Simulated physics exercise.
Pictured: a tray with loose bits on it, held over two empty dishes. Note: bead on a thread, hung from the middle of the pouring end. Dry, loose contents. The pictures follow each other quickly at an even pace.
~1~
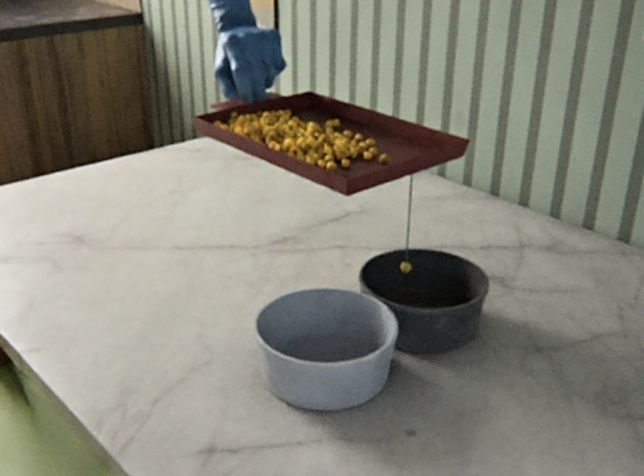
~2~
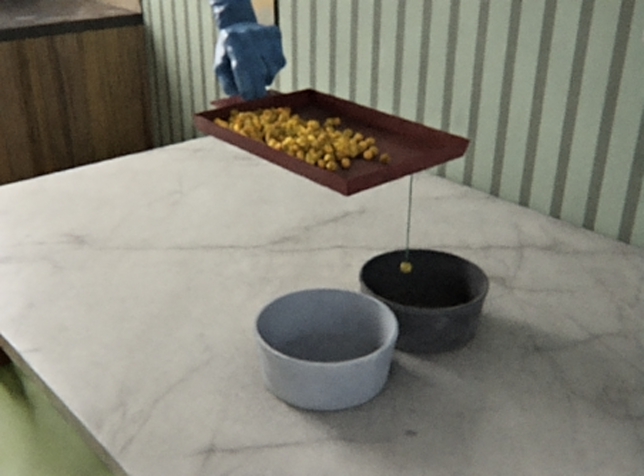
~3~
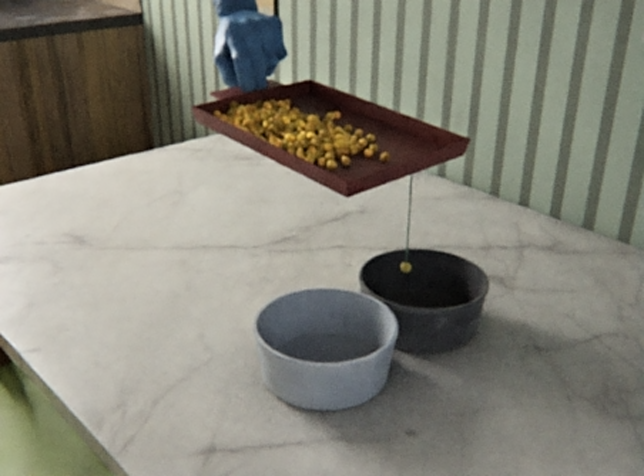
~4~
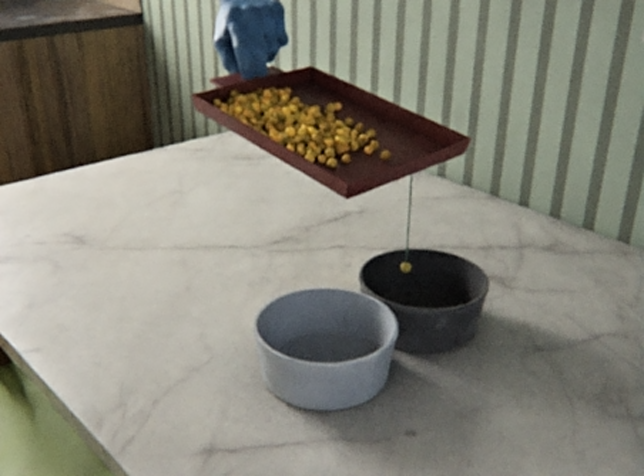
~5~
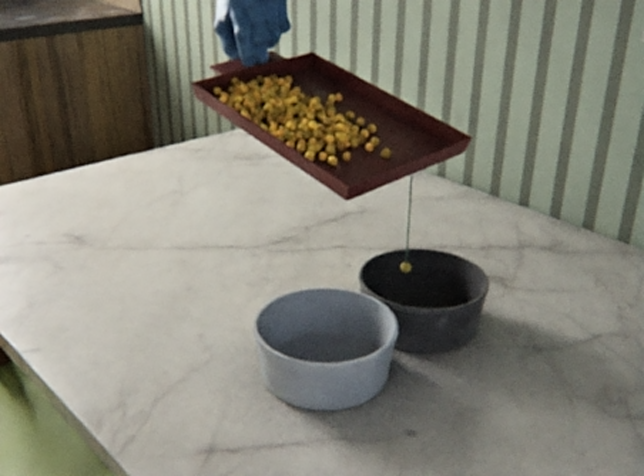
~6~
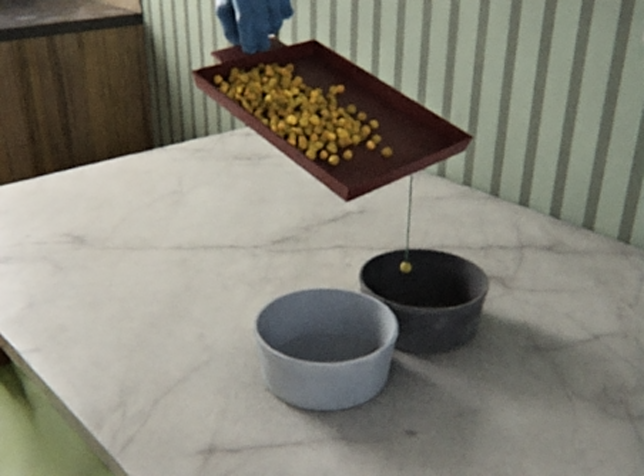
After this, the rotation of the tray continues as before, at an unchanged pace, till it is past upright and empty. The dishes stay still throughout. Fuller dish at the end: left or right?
More lands left.
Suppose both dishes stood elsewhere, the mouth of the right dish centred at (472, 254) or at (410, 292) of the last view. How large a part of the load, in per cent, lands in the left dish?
Trial 1 around 70 percent, trial 2 around 20 percent.
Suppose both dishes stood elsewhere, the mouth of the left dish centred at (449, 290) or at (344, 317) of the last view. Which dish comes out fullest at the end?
Try 1: The dish at left. Try 2: The dish at left.
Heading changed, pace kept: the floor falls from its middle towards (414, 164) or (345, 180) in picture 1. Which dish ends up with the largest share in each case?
Results - the dish on the right side first, the dish on the left side second.
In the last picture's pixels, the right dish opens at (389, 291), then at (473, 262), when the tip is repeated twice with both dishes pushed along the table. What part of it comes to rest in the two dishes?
First some 70, then 90 per cent.
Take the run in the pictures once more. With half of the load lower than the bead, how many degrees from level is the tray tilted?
That would be about 105 degrees from level.
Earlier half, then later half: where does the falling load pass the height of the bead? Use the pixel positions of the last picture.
Early-half point (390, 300); late-half point (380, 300).
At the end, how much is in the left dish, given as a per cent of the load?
Roughly 50 in a hundred.
Soon, tray tipped steeply; nearly all on the tray; a stray few in the left dish; a stray few outside both; a stray few in the air.
A while on, tray tipped right over; most on the tray; a small part in the left dish; a stray few in the right dish; a stray few outside both; a small part in the air.
Towards the end, tray tipped past a quarter turn; about half in the left dish; about a quarter in the right dish; about a quarter outside both.
Finally, tray tipped past a quarter turn; about half in the left dish; about a quarter in the right dish; about a quarter outside both.
